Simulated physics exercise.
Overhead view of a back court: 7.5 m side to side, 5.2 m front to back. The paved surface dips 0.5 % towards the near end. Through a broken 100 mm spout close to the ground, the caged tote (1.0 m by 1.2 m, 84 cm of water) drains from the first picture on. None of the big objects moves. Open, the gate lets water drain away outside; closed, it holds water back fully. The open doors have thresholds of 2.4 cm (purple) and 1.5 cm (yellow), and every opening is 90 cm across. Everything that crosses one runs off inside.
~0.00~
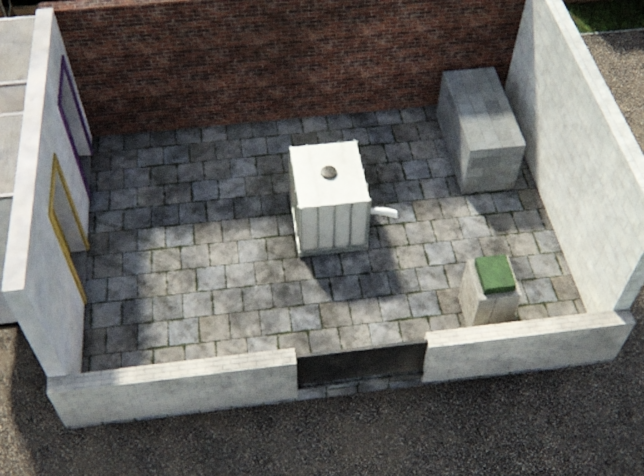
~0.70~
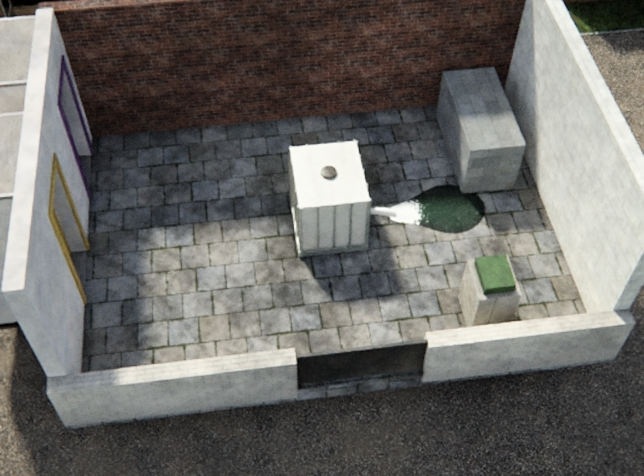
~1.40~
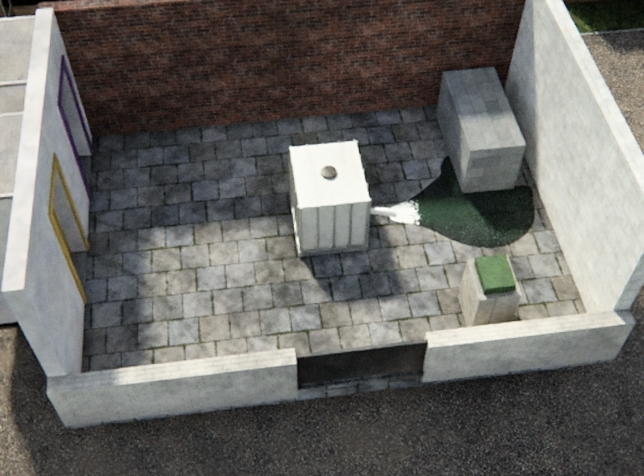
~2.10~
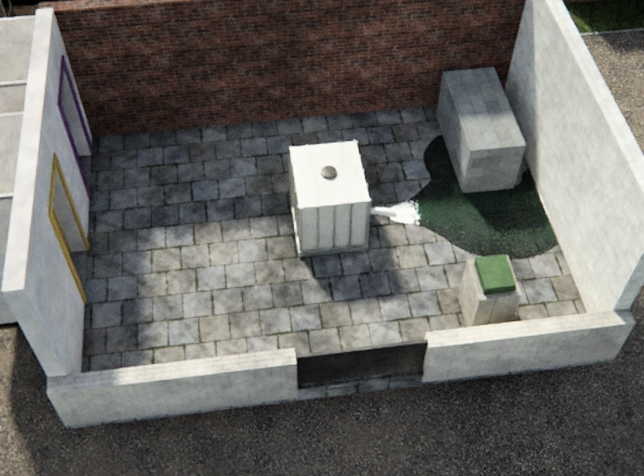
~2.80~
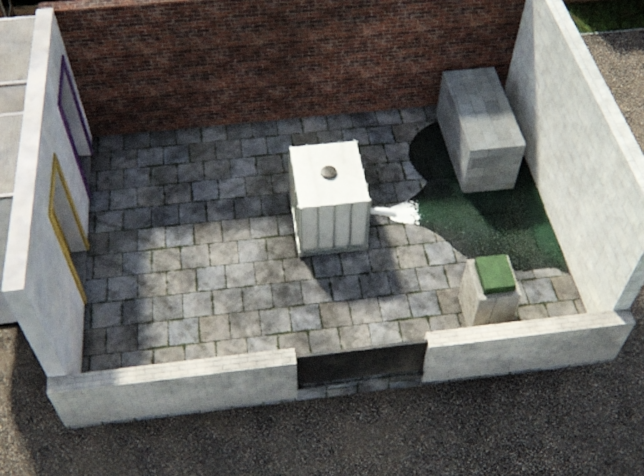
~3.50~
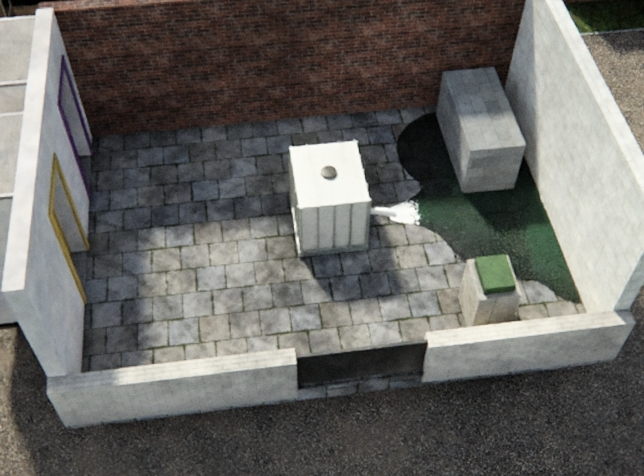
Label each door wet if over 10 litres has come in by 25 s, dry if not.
Purple door: Dry; yellow door: Dry.
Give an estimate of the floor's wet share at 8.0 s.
About 25 percent.
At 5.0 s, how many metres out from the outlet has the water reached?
Straight-line distance: Near 4.0 m.
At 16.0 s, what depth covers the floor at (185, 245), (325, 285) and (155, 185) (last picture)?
Roughly 0.0 cm at the first, 0.6 cm at the second, 0.0 cm at the third.
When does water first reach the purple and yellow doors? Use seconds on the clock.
Purple door: Not within the 25 s; yellow door: Not in the 25 s.
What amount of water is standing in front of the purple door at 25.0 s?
Roughly 0.0 centimetres.
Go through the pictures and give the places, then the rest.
In the first frame, the jet has just started at (377, 211); the ground is still dry.
In the second frame, the jet leaves at (377, 211); the sheet reaches (476, 197), 2.0 m away, and wets 1.0 m2.
In the third frame, from the spout at (377, 211) the water has spread over 2.1 m2; its tip is at (527, 189), and it is 1.2 cm deep on average.
In the fourth frame, from the spout at (377, 211) the water has spread over 3.1 m2; its tip is at (556, 241), and it is 1.1 cm deep on average.
In the fifth frame, the jet leaves at (377, 211); the sheet reaches (568, 272), 3.4 m away, and wets 3.9 m2.
In the sixth frame, the jet leaves at (377, 211); the sheet reaches (579, 301), 3.7 m away, and wets 4.8 m2.
After 5.0 s water covers 20 % of the floor and is deepest (6 cm) near (528, 200); purple door not reached, yellow door not reached.
After 8.0 s water covers 25 % of the floor and is deepest (5 cm) near (401, 213); purple door not reached, yellow door not reached.
After 12.0 s water covers 40 % of the floor and is deepest (5 cm) near (401, 213); purple door not reached, yellow door not reached.
After 16.0 s water covers 55 % of the floor and is deepest (5 cm) near (594, 338); purple door not reached, yellow door not reached.
After 25.0 s water covers 80 % of the floor and is deepest (6 cm) near (390, 214); purple door not reached, yellow door not reached.
